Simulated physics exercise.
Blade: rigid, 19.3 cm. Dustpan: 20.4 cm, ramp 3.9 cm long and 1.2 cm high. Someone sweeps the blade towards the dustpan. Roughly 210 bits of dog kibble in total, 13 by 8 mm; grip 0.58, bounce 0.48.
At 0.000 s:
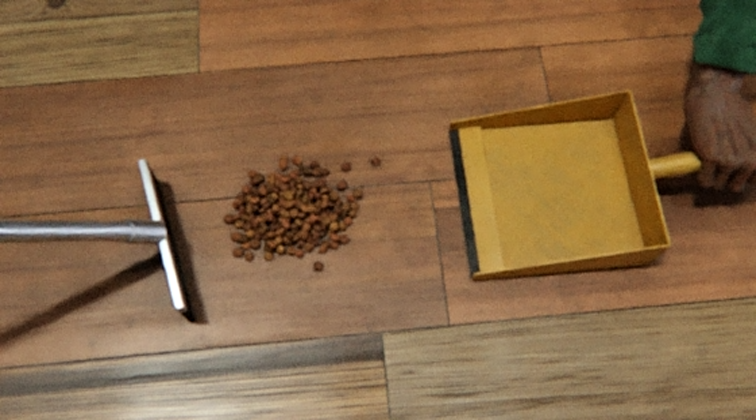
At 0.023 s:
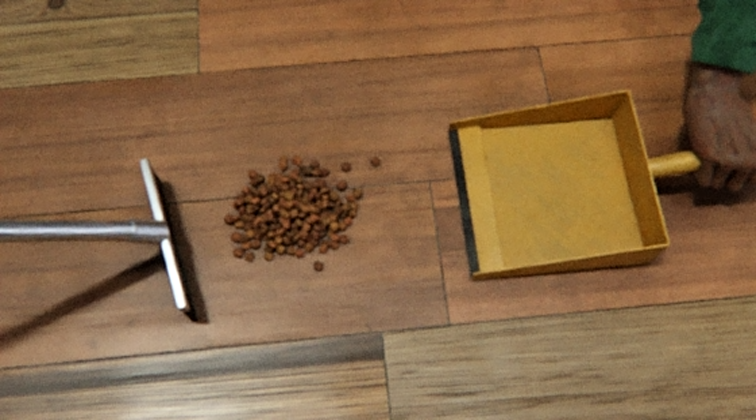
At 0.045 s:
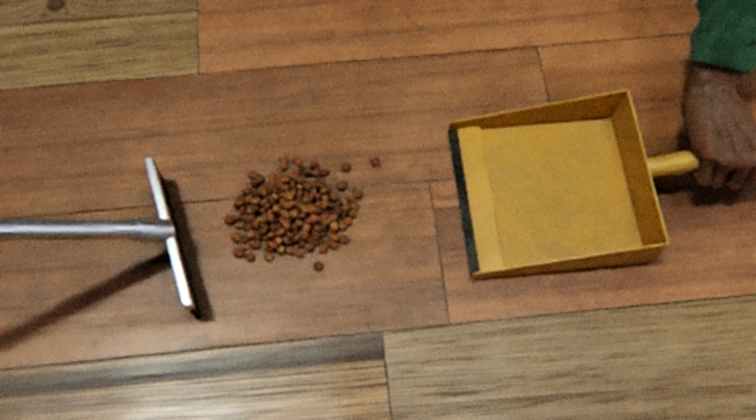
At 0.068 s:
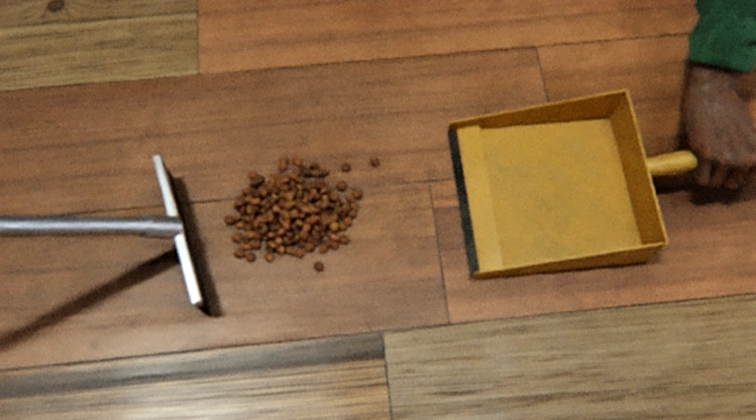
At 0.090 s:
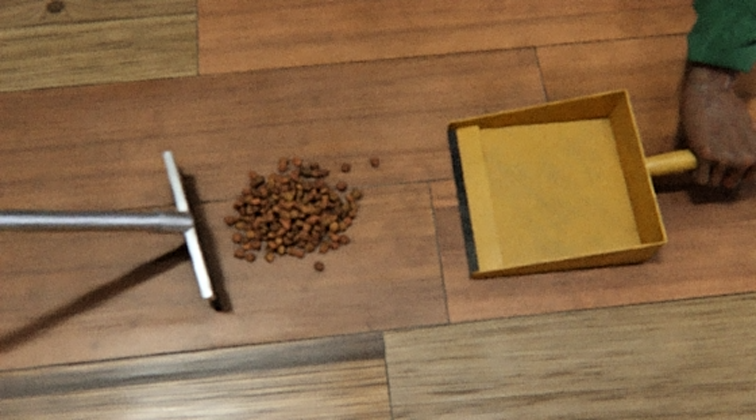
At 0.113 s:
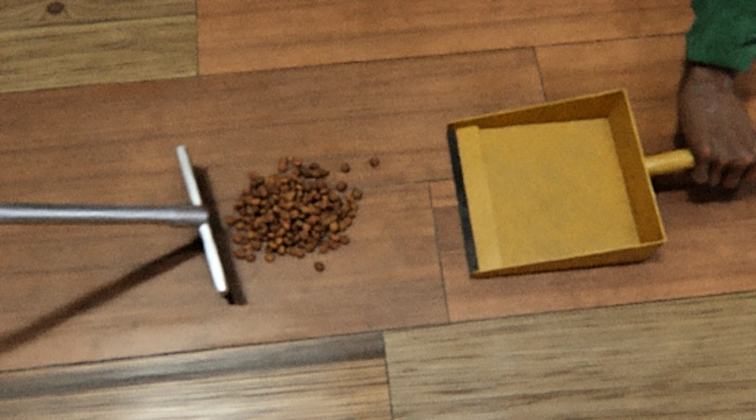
A dark-skinned hand in a green sleeve holds the handle of a yellow dustpan at the right of a brown wood-plank floor, seen from above. A heap of small reddish-brown pieces lies left of the pan, with a pale, thin blade on a grey metal pole farther left. The blade slides slowly, then faster, rightward and slightly upward to the heap's edge, while the pieces and pan stay practically still.
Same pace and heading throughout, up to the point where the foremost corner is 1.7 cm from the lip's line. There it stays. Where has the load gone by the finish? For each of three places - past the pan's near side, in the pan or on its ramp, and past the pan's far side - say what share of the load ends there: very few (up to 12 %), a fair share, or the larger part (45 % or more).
Near side: Very few; pan: A fair share; far side: A fair share.
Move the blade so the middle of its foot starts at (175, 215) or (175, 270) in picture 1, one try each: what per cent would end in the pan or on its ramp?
Roughly 15 % and 25 %.
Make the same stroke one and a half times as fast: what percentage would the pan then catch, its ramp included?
Roughly 35 in a hundred.
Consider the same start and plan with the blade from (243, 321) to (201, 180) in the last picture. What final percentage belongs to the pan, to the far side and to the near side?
That ends as pan 10, far 5, and near 10.
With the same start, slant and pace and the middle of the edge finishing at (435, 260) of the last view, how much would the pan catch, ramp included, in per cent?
I'd expect around 5 per cent.
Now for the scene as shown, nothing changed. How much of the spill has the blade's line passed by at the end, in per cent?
Estimate: About 15 %.
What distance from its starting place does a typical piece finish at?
Median: Approx. 24 cm.
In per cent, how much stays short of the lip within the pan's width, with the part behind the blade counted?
Share there: Around 40 percent.
Then, at 0.31 s, middle of the blade 18 cm from the lip; 0 % over the lip, far side 5 %, near side 0 %.
Then, at 0.44 s, middle of the blade 8 cm from the lip; 0 % over the lip, far side 25 %, near side 0 %.
After 0.70 s, middle of the blade 4 cm from the lip; 25 % over the lip, far side 40 %, near side 0 %.
By 1.2 s all is still; near side 0 %, pan 25 %, far side 40 %, in front of the lip or behind the blade 40 %.
